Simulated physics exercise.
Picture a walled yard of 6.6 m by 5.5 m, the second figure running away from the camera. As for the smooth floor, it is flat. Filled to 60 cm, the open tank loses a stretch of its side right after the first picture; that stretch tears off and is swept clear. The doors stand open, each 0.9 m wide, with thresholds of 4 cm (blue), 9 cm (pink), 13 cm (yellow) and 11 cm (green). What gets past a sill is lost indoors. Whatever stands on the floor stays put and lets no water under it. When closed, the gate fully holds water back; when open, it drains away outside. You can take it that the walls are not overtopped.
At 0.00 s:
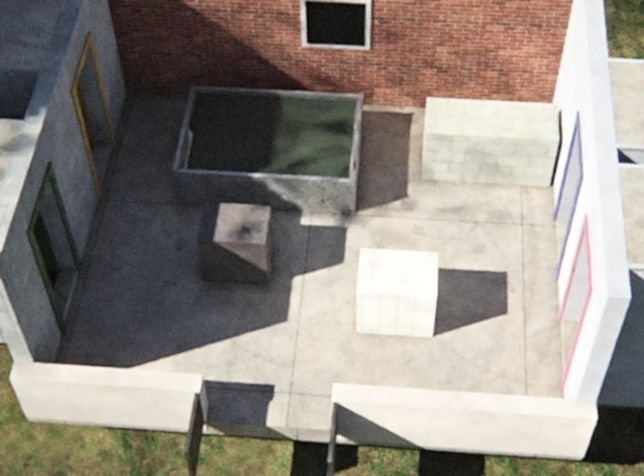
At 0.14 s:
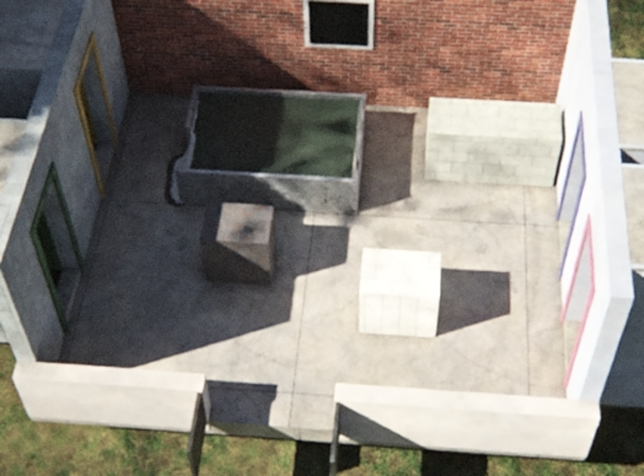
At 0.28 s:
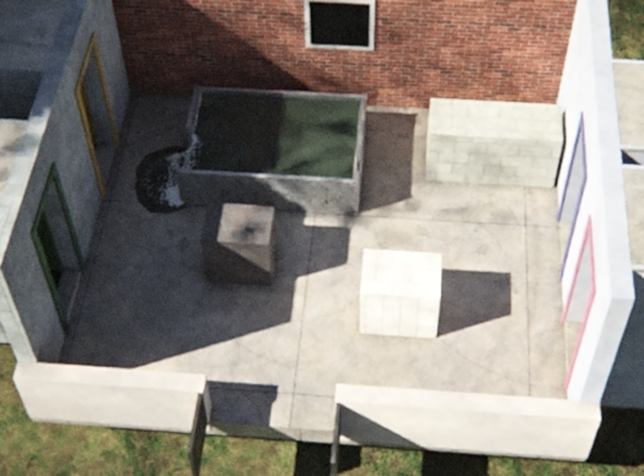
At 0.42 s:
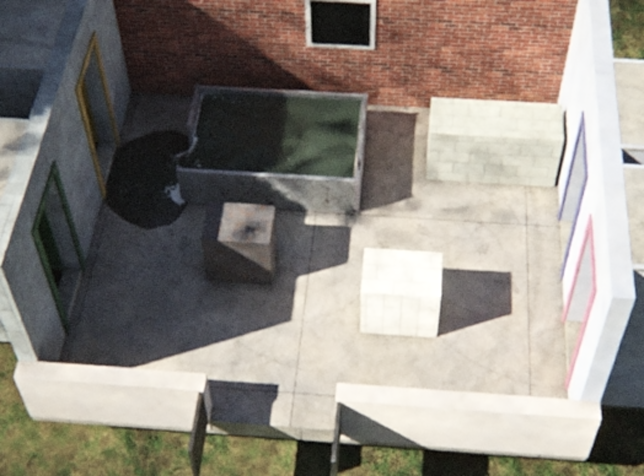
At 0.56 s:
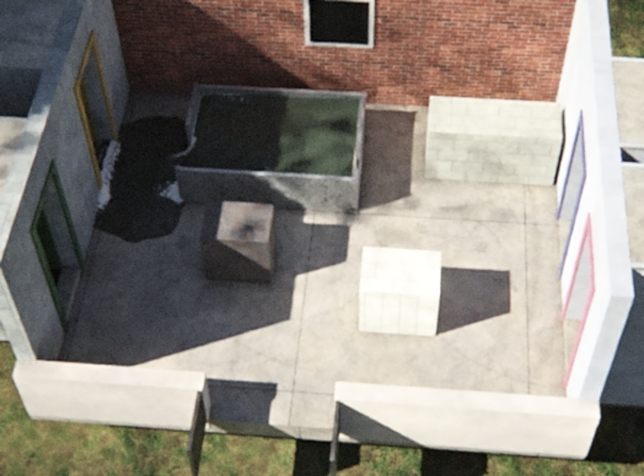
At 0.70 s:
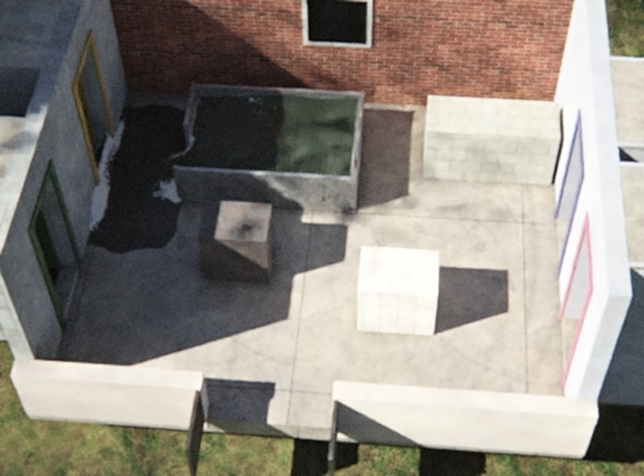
In a walled yard with a brick back wall, an open tank of dark water stands full and still near two blocks. Its left side breaks open, and water pours onto the floor, spreads left to the wall by the yellow-framed doorway, then runs along it toward the front.
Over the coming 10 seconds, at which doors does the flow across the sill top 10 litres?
Door by door: The blue door falls short, the pink door falls short, the yellow door tops it, the green door falls short.
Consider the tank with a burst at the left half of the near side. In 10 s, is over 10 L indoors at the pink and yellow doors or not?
Versus the limit - pink: Exceeded, yellow: Within.
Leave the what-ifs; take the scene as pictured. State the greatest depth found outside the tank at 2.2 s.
Max around 34 cm.
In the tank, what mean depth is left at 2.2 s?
Depth, averaged: Around 39 centimetres.
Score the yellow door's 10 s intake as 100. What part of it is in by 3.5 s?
75 per cent, roughly.
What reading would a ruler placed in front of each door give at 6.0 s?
Blue 0 cm, pink 0 cm, yellow 19 cm, green 5 cm.
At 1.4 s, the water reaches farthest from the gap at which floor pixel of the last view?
Somewhere around (64, 332).
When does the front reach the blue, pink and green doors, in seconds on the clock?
Blue = 7.5 s, pink = 6.5 s, green = 1.1 s.
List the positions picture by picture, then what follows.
The open tank at (270, 136) is whole and still, 60 cm deep, in the first frame.
The front is at (176, 201), 0.5 m from the gap at (188, 170); 0.1 m2 of floor is under water; 60 cm left at the back of the open tank, in the second frame.
Water pours out at (189, 172) and has run 0.8 m, to (150, 159); typically 8 cm deep outside, 60 cm at the open tank's back, in the third frame.
Water pours out at (190, 171) and has run 1.2 m, to (106, 190); typically 6 cm deep outside, 60 cm at the open tank's back, in the fourth frame.
The front is at (96, 220), 1.5 m from the gap at (188, 169); 2.2 m2 of floor is under water; 60 cm left at the back of the open tank, in the fifth frame.
Water pours out at (186, 169) and has run 1.7 m, to (90, 236); typically 7 cm deep outside, 60 cm at the open tank's back, in the sixth frame.
After 1.4 s water covers 15 % of the floor and is deepest (38 cm) near (105, 179); blue door not reached, pink door not reached, yellow door 34 cm at the sill, 87 L in, green door 7 cm at the sill, 0 L in.
After 2.2 s water covers 25 % of the floor and is deepest (34 cm) near (105, 179); blue door not reached, pink door not reached, yellow door 32 cm at the sill, 205 L in, green door 8 cm at the sill, 0 L in.
After 3.5 s water covers 35 % of the floor and is deepest (26 cm) near (105, 179); blue door not reached, pink door not reached, yellow door 24 cm at the sill, 323 L in, green door 7 cm at the sill, 0 L in.
After 6.0 s water covers 65 % of the floor and is deepest (20 cm) near (105, 179); blue door not reached, pink door not reached, yellow door 19 cm at the sill, 415 L in, green door 5 cm at the sill, 0 L in.
After 10.0 s water covers 90 % of the floor and is deepest (12 cm) near (105, 179); blue door 4 cm at the sill, 0 L in, pink door 7 cm at the sill, 0 L in, yellow door 11 cm at the sill, 435 L in, green door 4 cm at the sill, 0 L in.
